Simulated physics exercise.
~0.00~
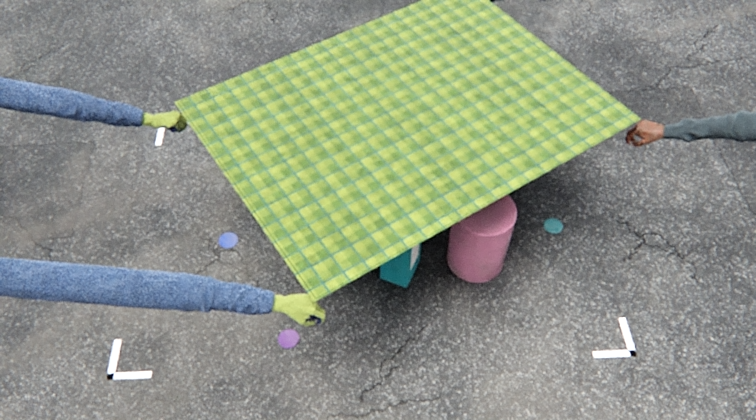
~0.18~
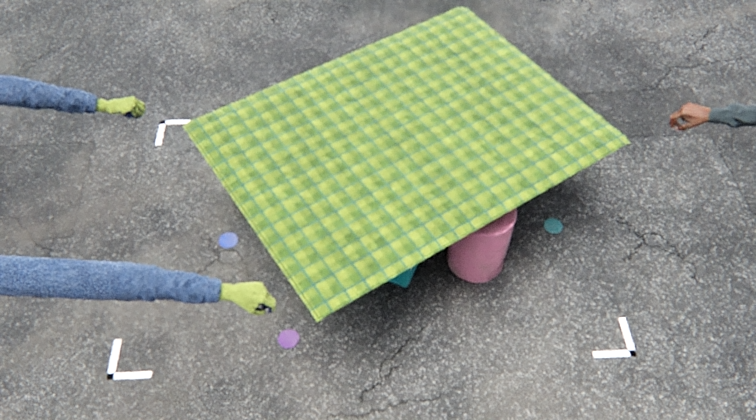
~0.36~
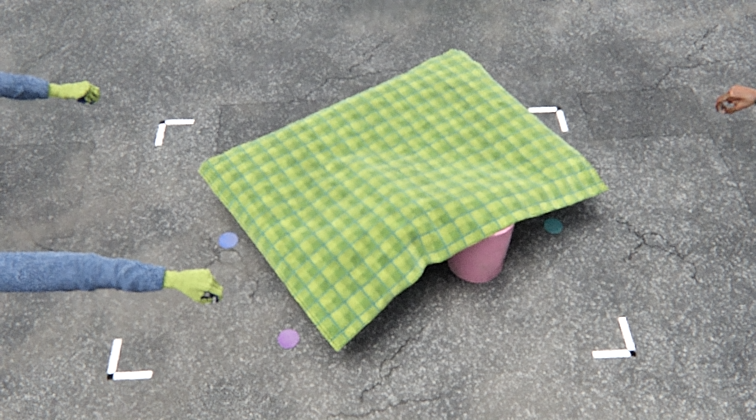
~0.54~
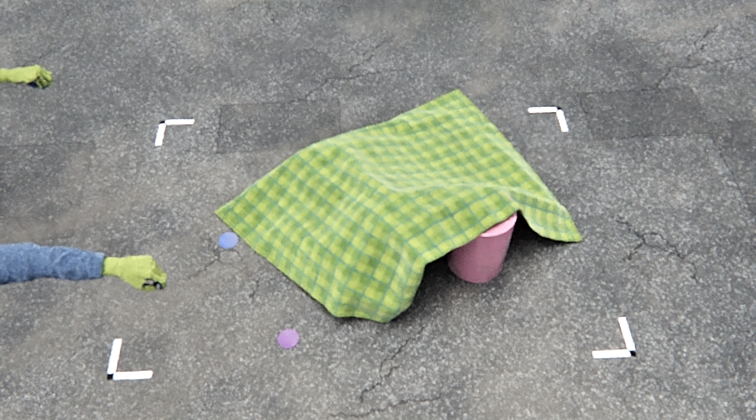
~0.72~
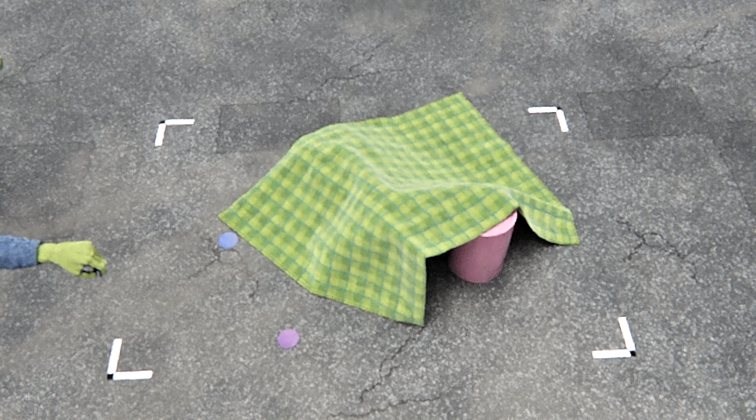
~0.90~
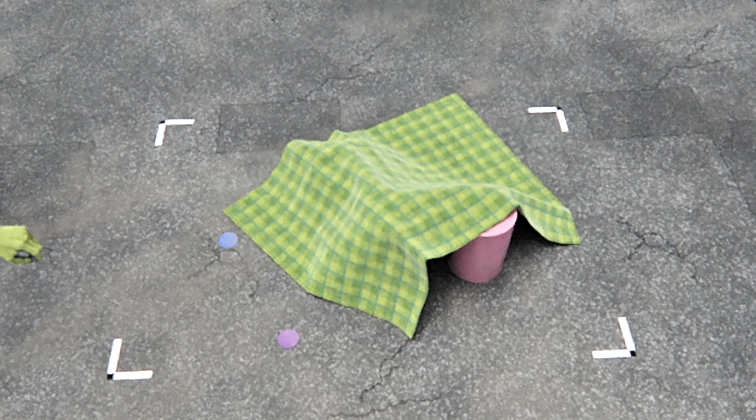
To begin with, hands at the left and right hold a green and yellow checked blanket stretched out above a pink bucket and a teal object on cracked grey pavement. The hands let go and draw back toward the sides as the blanket drops, still nearly flat. It then sags over the things beneath, hiding the teal object and the small teal plate on the right. Its front corner curls under, then swings outward as the folds settle. Finally, the blanket rests in uneven peaks, with the pink bucket's front still showing and the blue coaster and purple disc uncovered.
